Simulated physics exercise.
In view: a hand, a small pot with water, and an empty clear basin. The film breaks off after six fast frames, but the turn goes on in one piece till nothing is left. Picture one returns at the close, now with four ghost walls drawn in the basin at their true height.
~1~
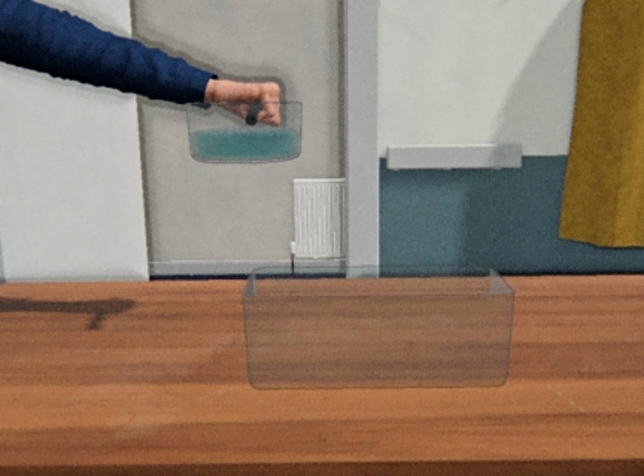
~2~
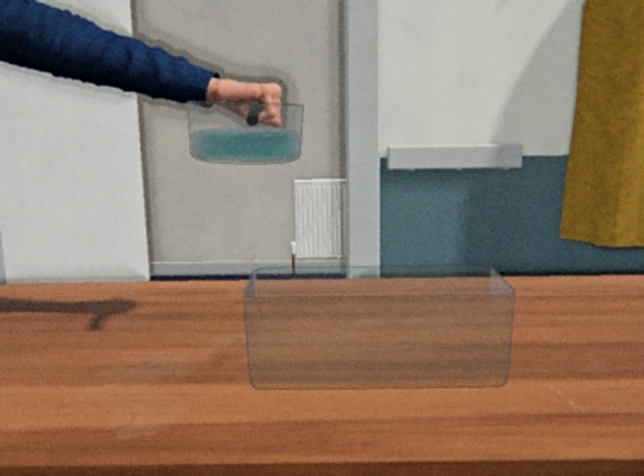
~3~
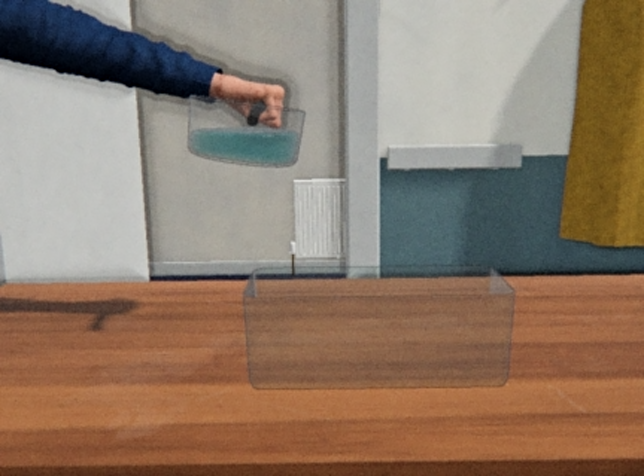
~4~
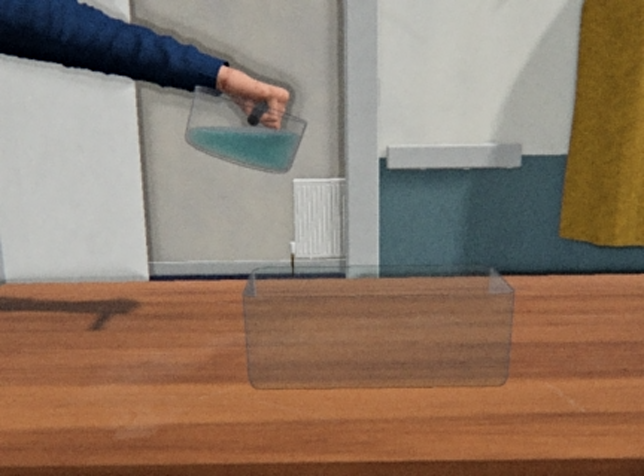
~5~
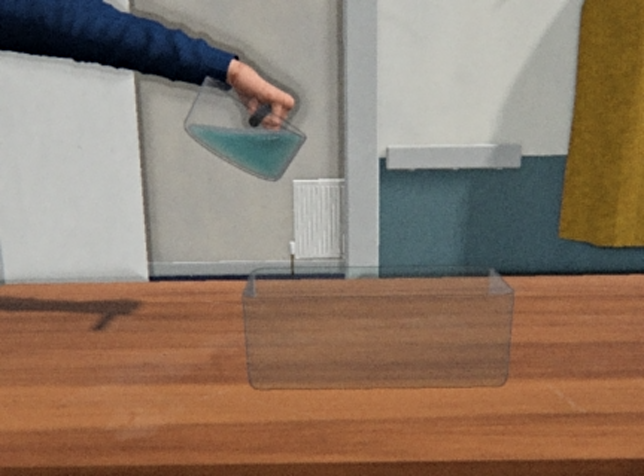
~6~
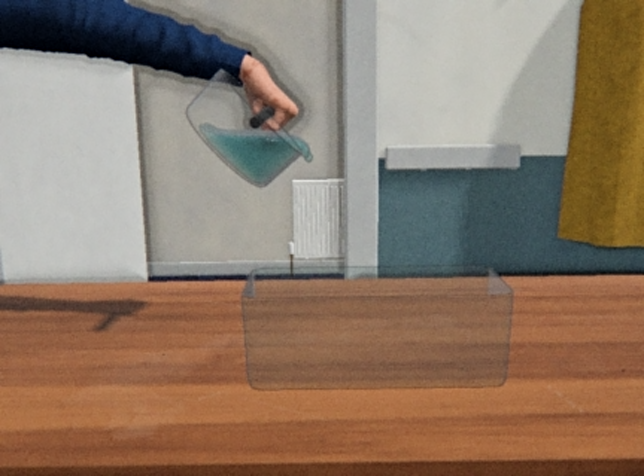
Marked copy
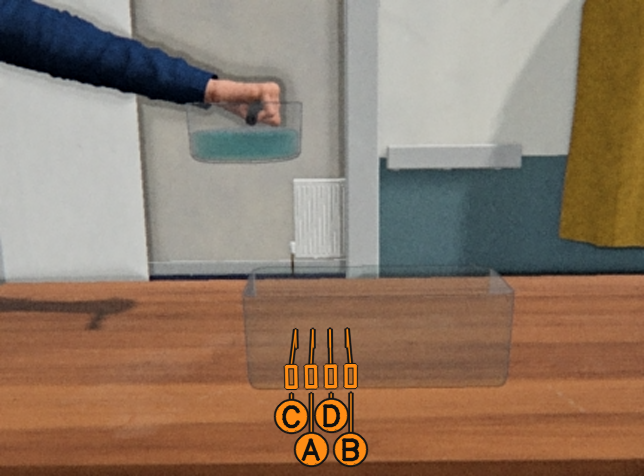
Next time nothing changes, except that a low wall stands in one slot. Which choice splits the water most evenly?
Go for B.
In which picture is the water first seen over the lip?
Picture 6.
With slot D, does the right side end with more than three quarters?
No.
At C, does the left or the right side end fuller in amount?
More ends on the right.
On the marked copy, A at (311, 393); B at (350, 393); C at (291, 394); D at (331, 393).
With A, about 21 % ends left of the wall and 78 % right of it.
With B, about 51 % ends left of the wall and 47 % right of it.
With C, about 12 % ends left of the wall and 87 % right of it.
With D, about 37 % ends left of the wall and 62 % right of it.
